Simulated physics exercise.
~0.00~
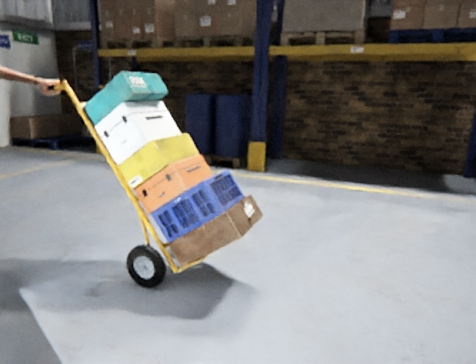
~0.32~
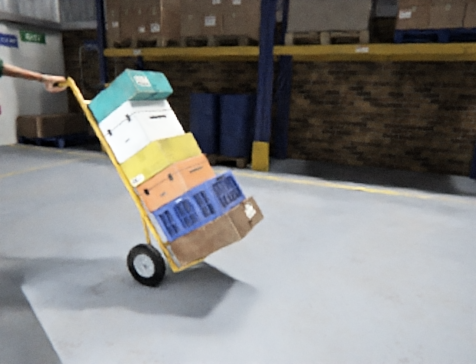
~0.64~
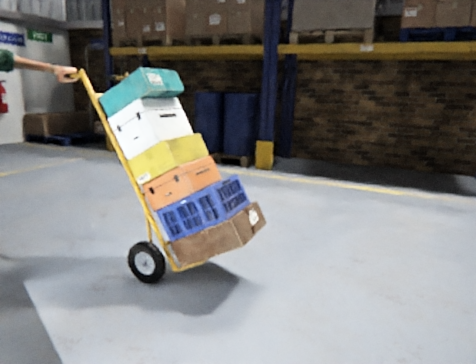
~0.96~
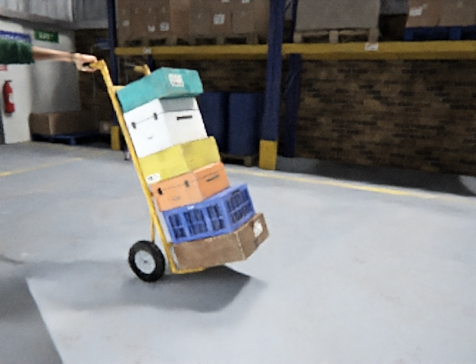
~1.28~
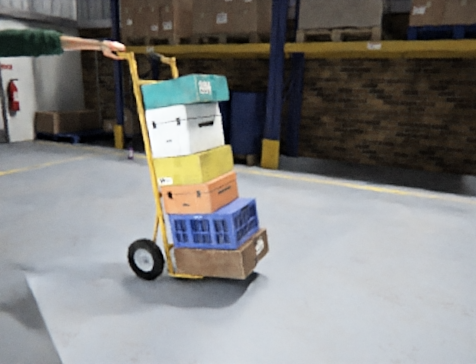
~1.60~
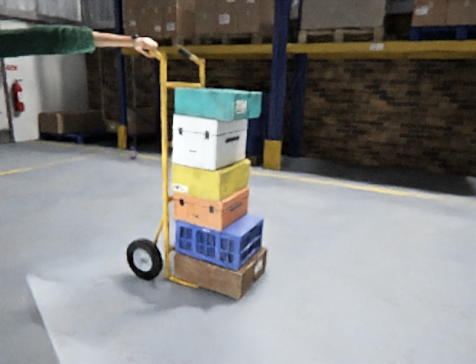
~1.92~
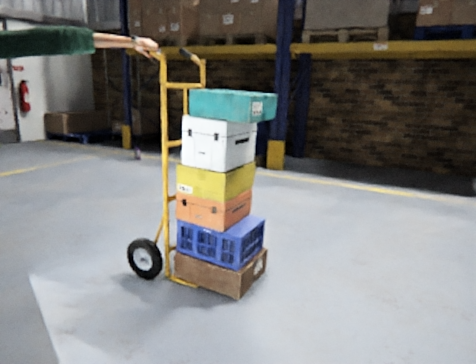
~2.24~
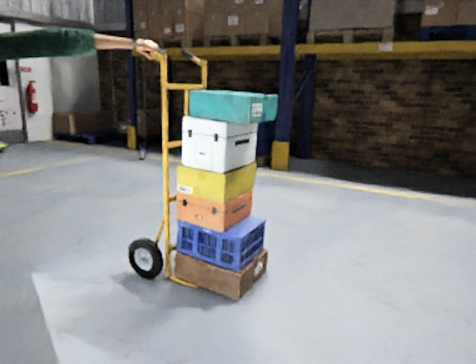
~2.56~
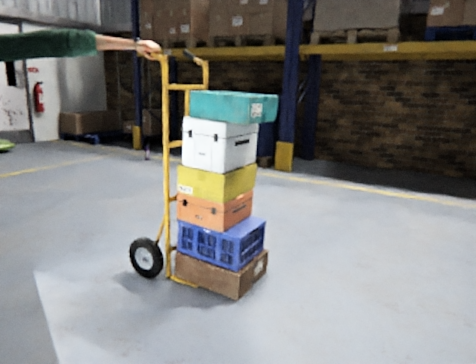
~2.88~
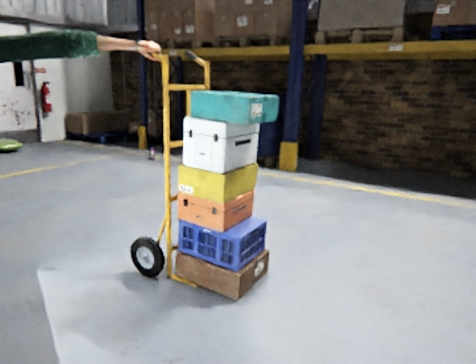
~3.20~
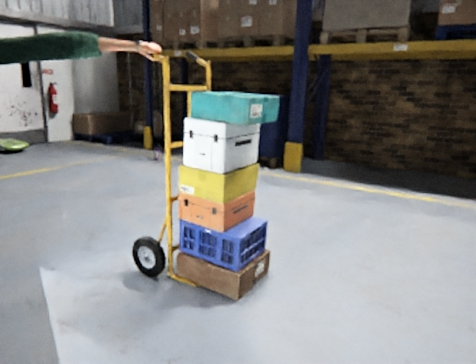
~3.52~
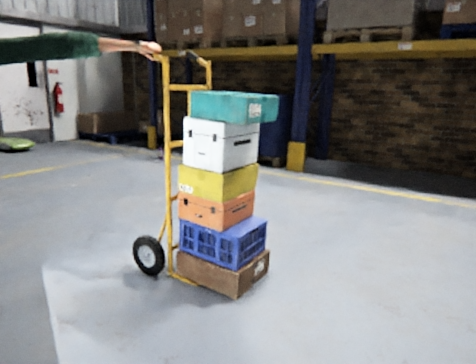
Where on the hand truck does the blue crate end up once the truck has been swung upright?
The blue crate stays in its spot on the truck, still resting on the brown box and beneath the orange toolbox.
